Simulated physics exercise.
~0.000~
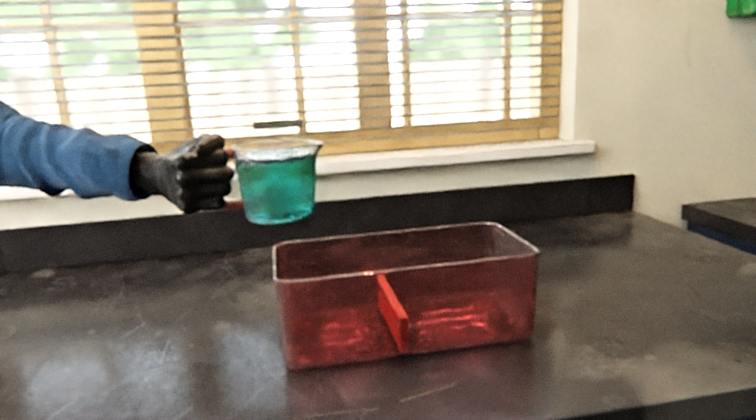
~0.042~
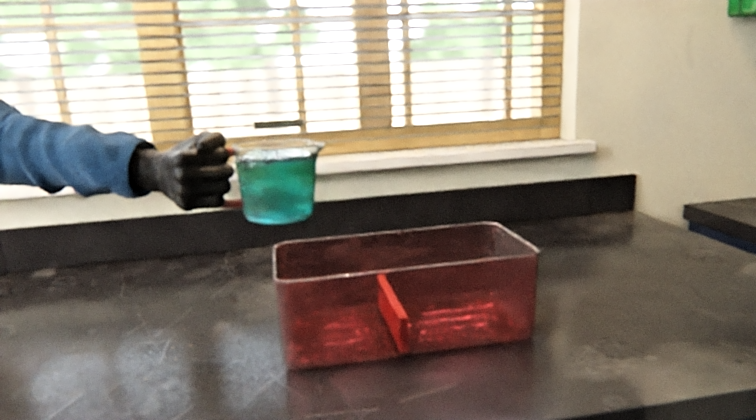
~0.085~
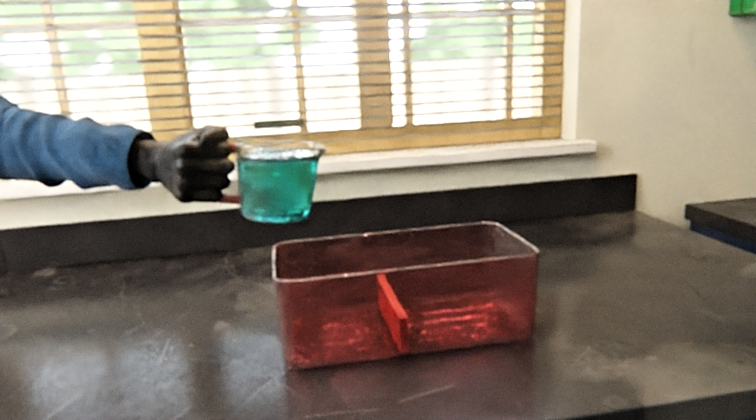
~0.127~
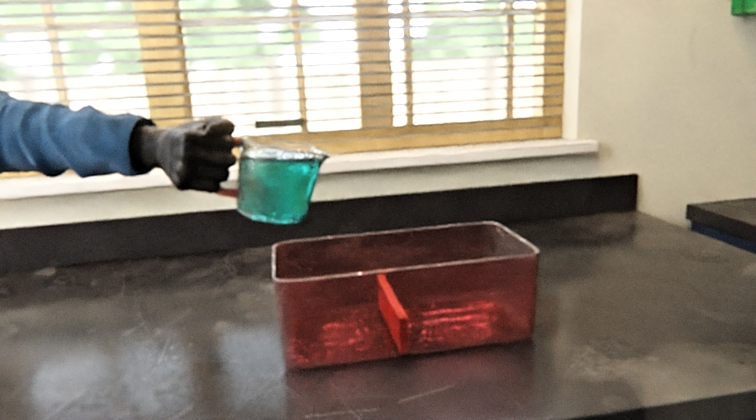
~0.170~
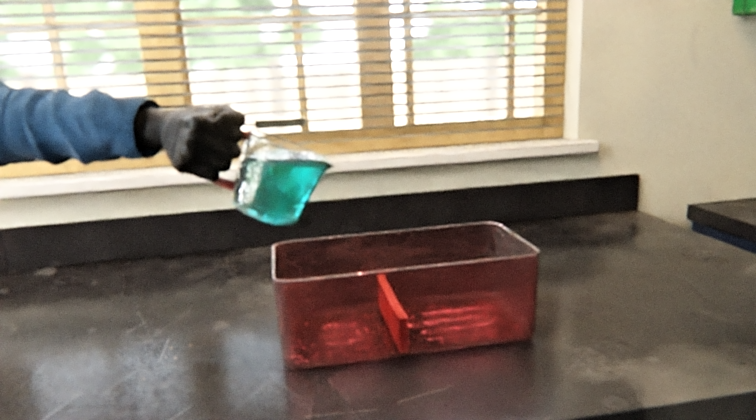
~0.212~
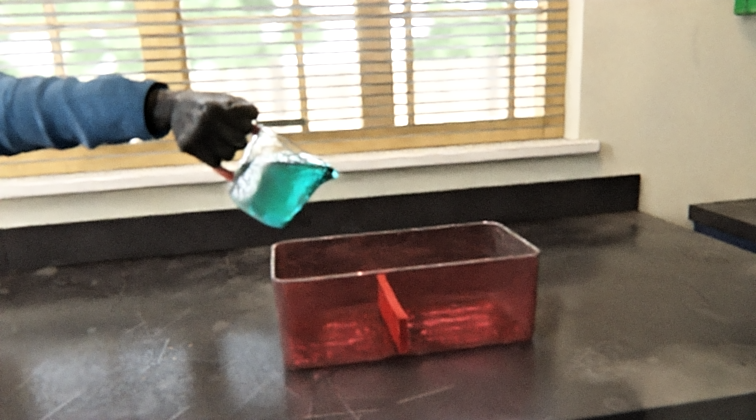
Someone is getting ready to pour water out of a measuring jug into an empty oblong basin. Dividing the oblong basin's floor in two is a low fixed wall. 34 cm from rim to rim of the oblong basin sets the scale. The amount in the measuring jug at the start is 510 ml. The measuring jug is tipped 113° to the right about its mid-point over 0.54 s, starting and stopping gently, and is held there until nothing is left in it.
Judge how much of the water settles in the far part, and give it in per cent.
Some 10 per cent settles in the far part.
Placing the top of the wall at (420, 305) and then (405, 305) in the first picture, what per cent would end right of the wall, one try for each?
It comes to 15 per cent, and then 10 per cent.
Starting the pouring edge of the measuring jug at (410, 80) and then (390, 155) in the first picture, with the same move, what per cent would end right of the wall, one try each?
90 in a hundred, followed by 95 in a hundred.
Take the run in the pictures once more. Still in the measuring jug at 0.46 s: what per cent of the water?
34 %.
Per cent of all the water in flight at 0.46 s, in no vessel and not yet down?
Some 26 per cent, I reckon.
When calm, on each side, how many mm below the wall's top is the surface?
30 mm left, 48 mm right.
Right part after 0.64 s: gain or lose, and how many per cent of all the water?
Its share increases, some 6 in a hundred.
Then, 0.46 s in, the tilt is 107° and 33 per cent is still to pour, 38 is left of the wall and 3 right of it.
Then, 0.64 s in, the tilt is 113° and 3 per cent is still to pour, 86 is left of the wall and 4 right of it.
Then, 0.83 s in, the tilt is 113° and 0 per cent is still to pour, 87 is left of the wall and 10 right of it.
Then, 1.04 s in, the tilt is 113° and 0 per cent is still to pour, 87 is left of the wall and 10 right of it.
Finally, 87 per cent lies left of the wall, 10 right of it and 3 outside.
